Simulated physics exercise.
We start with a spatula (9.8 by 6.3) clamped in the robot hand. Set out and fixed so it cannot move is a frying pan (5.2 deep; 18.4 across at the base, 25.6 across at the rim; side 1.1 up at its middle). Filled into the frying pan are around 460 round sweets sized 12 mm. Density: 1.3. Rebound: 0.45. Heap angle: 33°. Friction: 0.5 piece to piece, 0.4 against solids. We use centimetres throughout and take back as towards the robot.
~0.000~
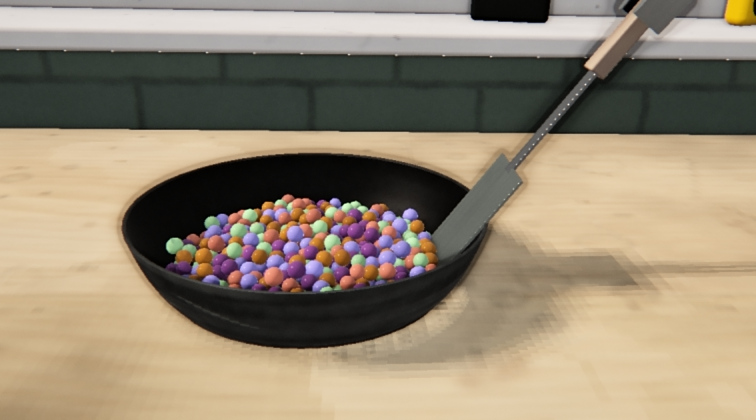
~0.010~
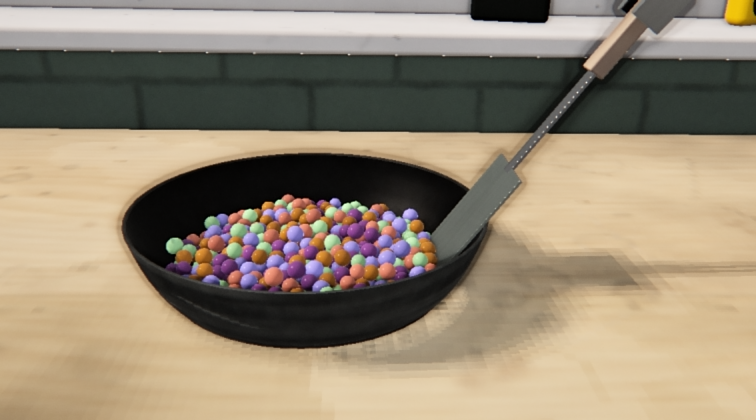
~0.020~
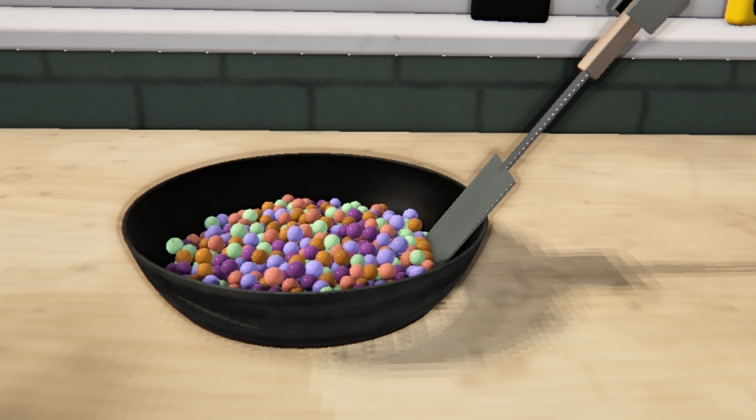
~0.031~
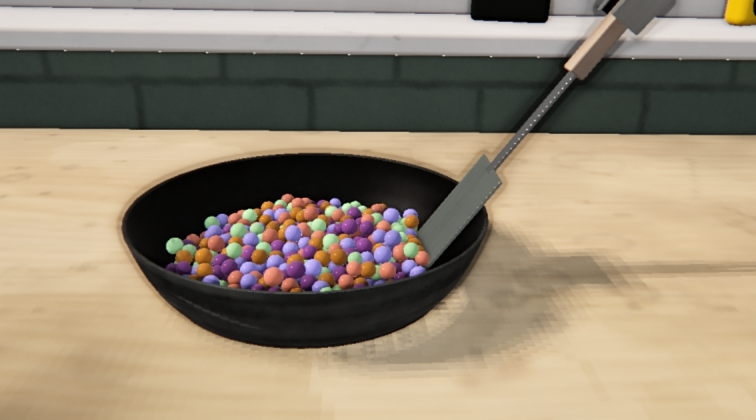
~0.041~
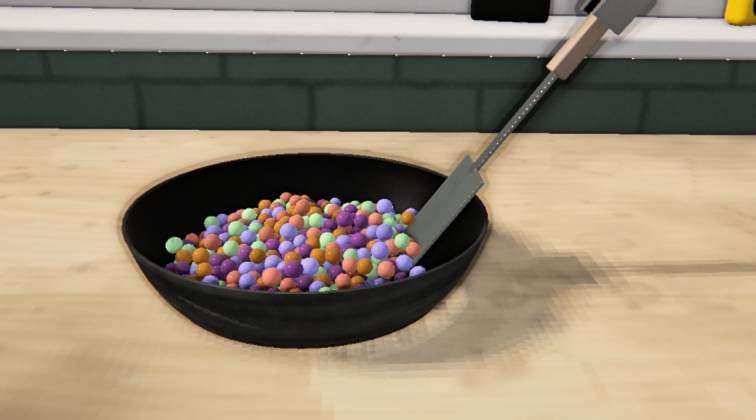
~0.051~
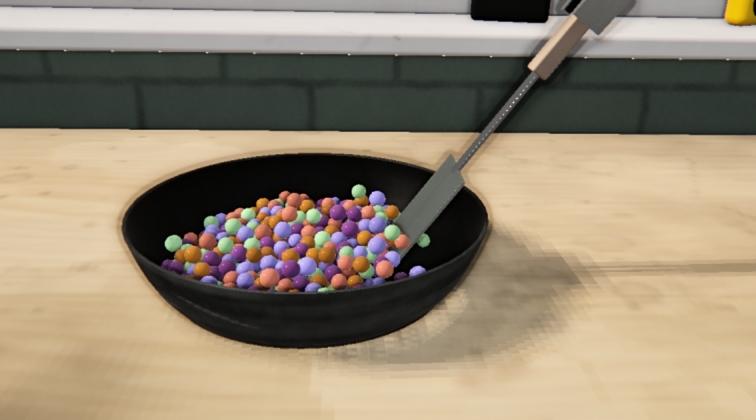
At the start, a grey spatula held at a slant rests against the right inside of a black frying pan filled with small colourful balls. After barely moving, it slides left into the heap, pushing the nearest balls together, while a few end up behind the blade.
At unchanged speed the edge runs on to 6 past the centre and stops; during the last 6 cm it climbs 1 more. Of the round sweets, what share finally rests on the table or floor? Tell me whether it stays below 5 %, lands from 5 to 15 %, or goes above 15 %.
It lands from 5 to 15 %.
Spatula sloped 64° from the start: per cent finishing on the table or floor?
It would be near 10 per cent.
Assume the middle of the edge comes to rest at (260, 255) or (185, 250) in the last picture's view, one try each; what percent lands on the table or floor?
Respectively about 5 and 20 percent end on the table or floor.
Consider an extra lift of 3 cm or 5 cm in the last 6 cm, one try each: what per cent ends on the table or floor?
Roughly 15 % and then 15 %.
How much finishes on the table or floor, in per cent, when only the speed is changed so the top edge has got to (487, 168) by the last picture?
That share would be some 0 percent.
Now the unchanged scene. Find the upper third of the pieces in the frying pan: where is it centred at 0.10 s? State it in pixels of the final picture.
It is centred at roughly (281, 228).
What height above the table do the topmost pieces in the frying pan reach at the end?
It reaches roughly 6.0 cm.
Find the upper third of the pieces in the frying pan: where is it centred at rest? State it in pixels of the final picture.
Roughly at (202, 232).
After 0.08 s, sloping 54°, highest piece 8 above the table; 456 in the frying pan.
After 0.10 s, sloping 54°, highest piece 9 above the table; 456 in the frying pan.
After 0.32 s, sloping 54°, highest piece 6 above the table; 422 in the frying pan, 29 on the table or floor, 5 on the blade or in flight.
After 1.37 s, sloping 54°, highest piece 6 above the table; 422 in the frying pan, 34 on the table or floor.
At rest, 422 in the frying pan, 34 on the table or floor. That is 7 % on the table or floor.
